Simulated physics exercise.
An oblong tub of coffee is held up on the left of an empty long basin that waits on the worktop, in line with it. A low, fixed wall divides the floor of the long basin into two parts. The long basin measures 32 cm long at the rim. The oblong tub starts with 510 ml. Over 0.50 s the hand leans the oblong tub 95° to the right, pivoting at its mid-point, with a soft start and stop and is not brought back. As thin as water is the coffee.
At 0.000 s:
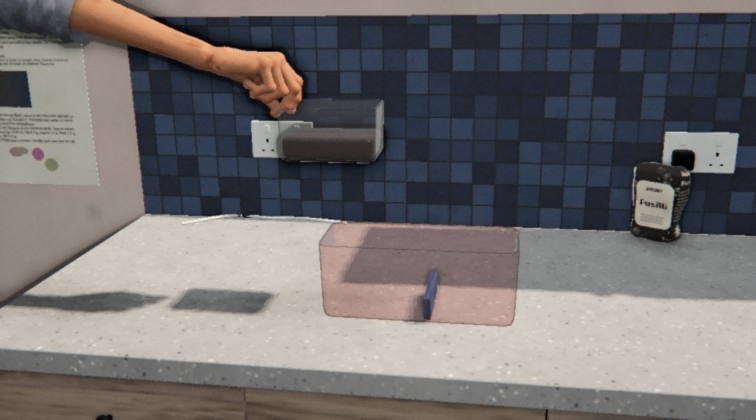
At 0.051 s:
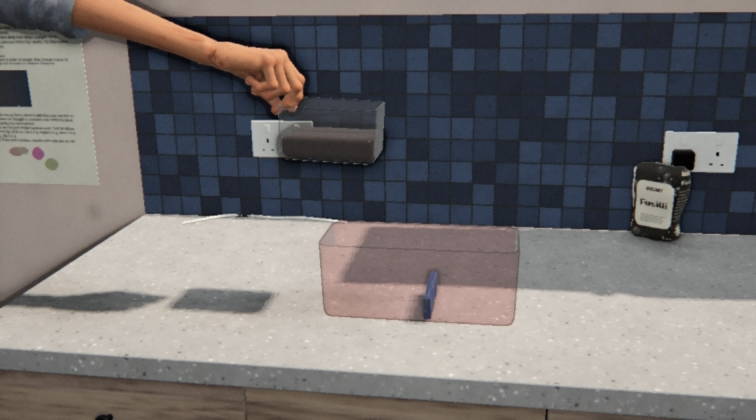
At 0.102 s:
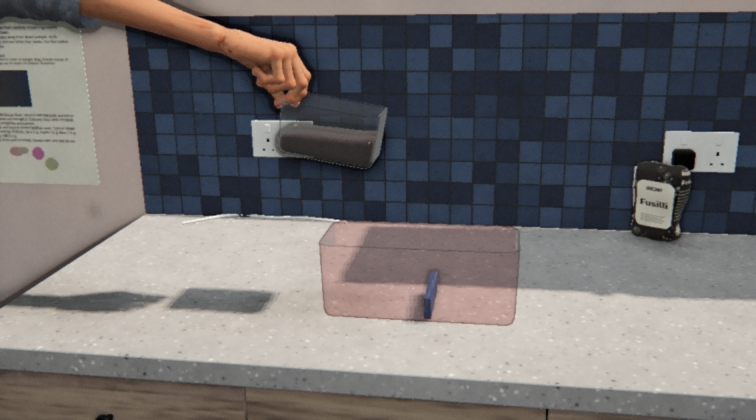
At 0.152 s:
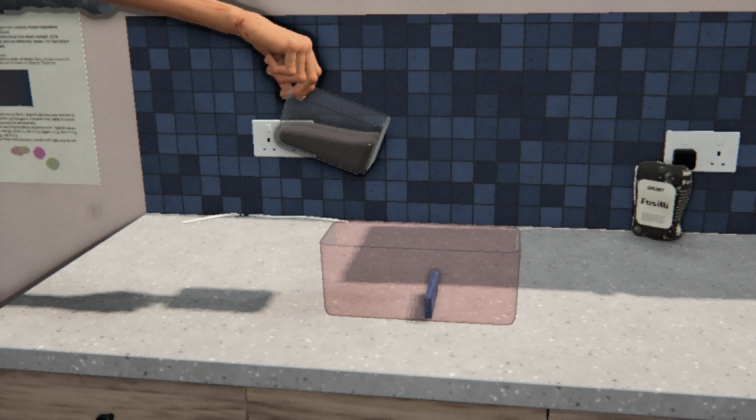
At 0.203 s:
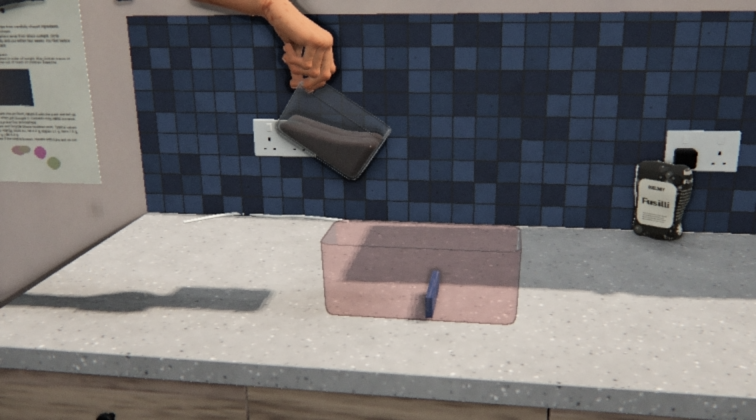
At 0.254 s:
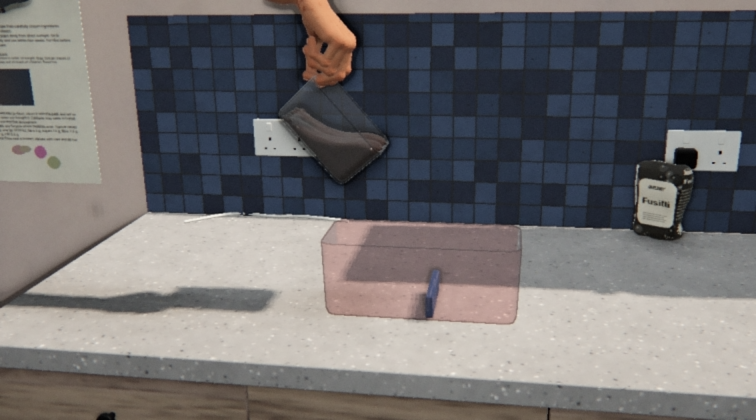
A hand gradually tilting a see-through oblong tub of dark liquid to the right, above a kitchen worktop holding a pink-tinted basin.
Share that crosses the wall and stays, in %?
9 %.
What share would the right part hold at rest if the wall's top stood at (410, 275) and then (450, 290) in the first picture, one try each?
Respectively 35 and 15 %.
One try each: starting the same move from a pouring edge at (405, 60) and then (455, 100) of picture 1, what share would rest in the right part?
Try 1: 65 %; try 2: 80 %.
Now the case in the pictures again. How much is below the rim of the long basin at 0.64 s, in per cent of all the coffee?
I reckon close to 78 per cent.
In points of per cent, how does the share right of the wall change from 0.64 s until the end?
Looks like it goes higher by around 7.
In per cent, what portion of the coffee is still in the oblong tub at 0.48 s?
Roughly 28 per cent.
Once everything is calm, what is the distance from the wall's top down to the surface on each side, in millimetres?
About 16 mm on the left, about 34 mm on the right.
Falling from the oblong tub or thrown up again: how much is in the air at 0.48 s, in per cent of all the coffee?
Some 54 per cent.
After 0.48 s the tilt is 95° and 27 per cent is still to pour, 20 is left of the wall and 0 right of it.
After 0.64 s the tilt is 95° and 13 per cent is still to pour, 77 is left of the wall and 1 right of it.
After 0.81 s the tilt is 95° and 6 per cent is still to pour, 78 is left of the wall and 6 right of it.
After 1.00 s the tilt is 95° and 3 per cent is still to pour, 84 is left of the wall and 8 right of it.
In the end 89 per cent lies left of the wall, 9 right of it and 3 outside.
